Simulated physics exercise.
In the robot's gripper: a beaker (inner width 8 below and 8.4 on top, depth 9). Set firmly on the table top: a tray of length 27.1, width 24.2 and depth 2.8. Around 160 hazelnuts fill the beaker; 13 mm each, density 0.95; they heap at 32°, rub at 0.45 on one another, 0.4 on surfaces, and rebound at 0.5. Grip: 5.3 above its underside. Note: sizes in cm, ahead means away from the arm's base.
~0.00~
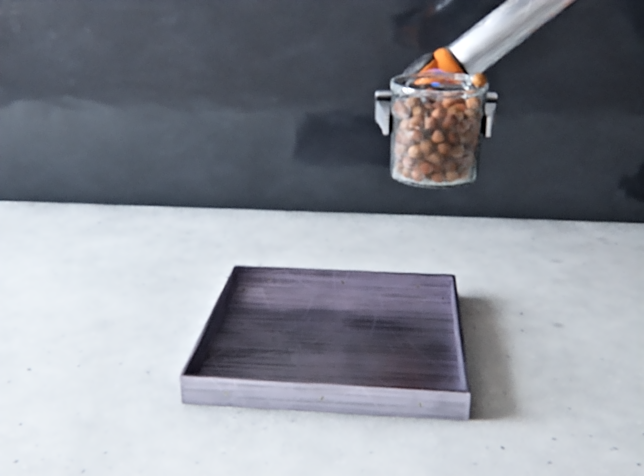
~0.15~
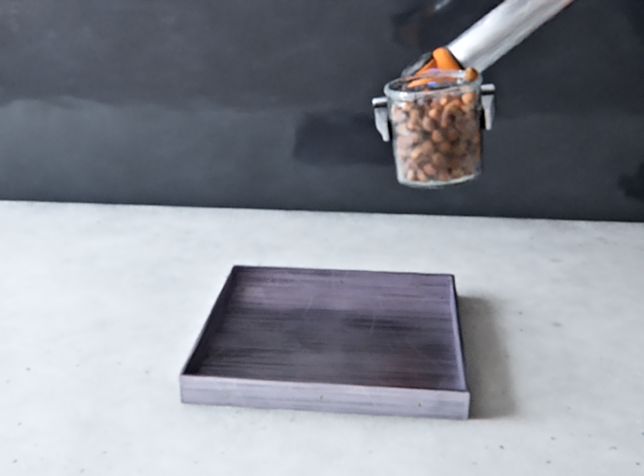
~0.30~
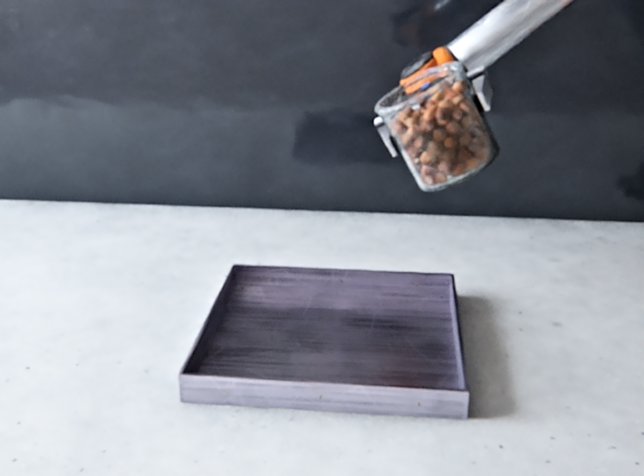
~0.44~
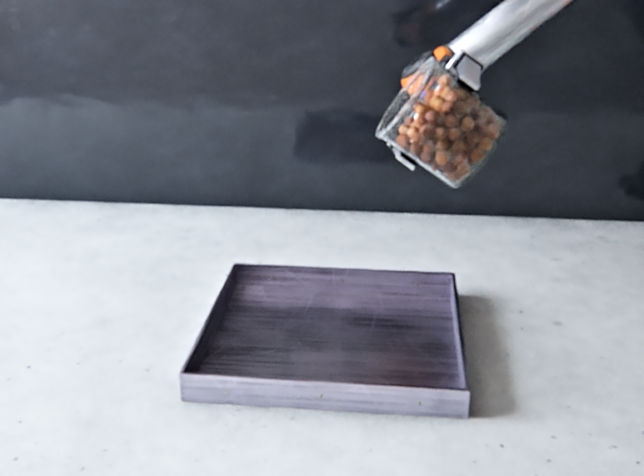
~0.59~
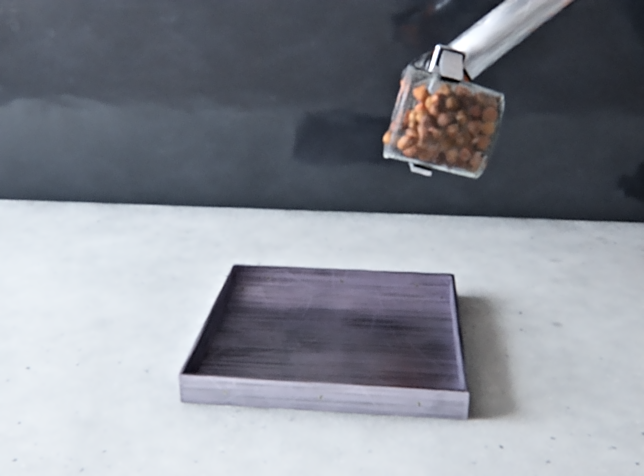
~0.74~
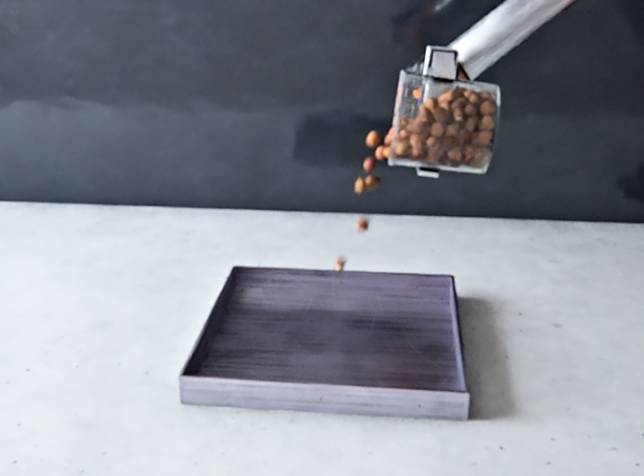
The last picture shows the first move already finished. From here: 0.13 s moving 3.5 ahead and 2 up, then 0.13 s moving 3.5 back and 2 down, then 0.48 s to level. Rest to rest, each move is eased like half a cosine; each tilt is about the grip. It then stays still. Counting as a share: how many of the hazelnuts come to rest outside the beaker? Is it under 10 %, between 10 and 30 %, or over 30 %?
It is over 30 %.
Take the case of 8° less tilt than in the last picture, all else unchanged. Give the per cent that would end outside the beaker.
In that case some 40 per cent.
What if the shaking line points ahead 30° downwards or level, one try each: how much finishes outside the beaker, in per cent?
Near 35 and 50 percent respectively.
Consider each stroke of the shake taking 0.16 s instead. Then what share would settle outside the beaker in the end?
Roughly 40 in a hundred.
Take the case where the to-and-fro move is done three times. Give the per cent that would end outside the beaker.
In that case some 85 per cent.
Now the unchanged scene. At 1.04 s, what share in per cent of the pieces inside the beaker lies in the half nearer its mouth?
Something near 65 per cent is there.
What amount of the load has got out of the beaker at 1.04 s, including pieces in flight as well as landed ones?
By then near 50 % is out.
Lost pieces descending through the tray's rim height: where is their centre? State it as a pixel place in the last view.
I'd say somewhere around (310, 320).
By 1.04 s, tilted 83° forward, highest piece 26 above the table; 86 in the beaker, 11 in the tray, 68 in flight or on a rim.
By 1.33 s, tilted 18° forward, highest piece 28 above the table; 89 in the tray, 72 in the beaker, 2 on the table or floor, 2 in flight or on a rim.
By 1.68 s, level, highest piece 25 above the table; 90 in the tray, 72 in the beaker, 3 on the table or floor.
By 2.73 s, level, highest piece 25 above the table; 90 in the tray, 72 in the beaker, 3 on the table or floor.
Final count, 90 in the tray, 72 in the beaker, 3 on the table or floor. That is 56 % outside the beaker.
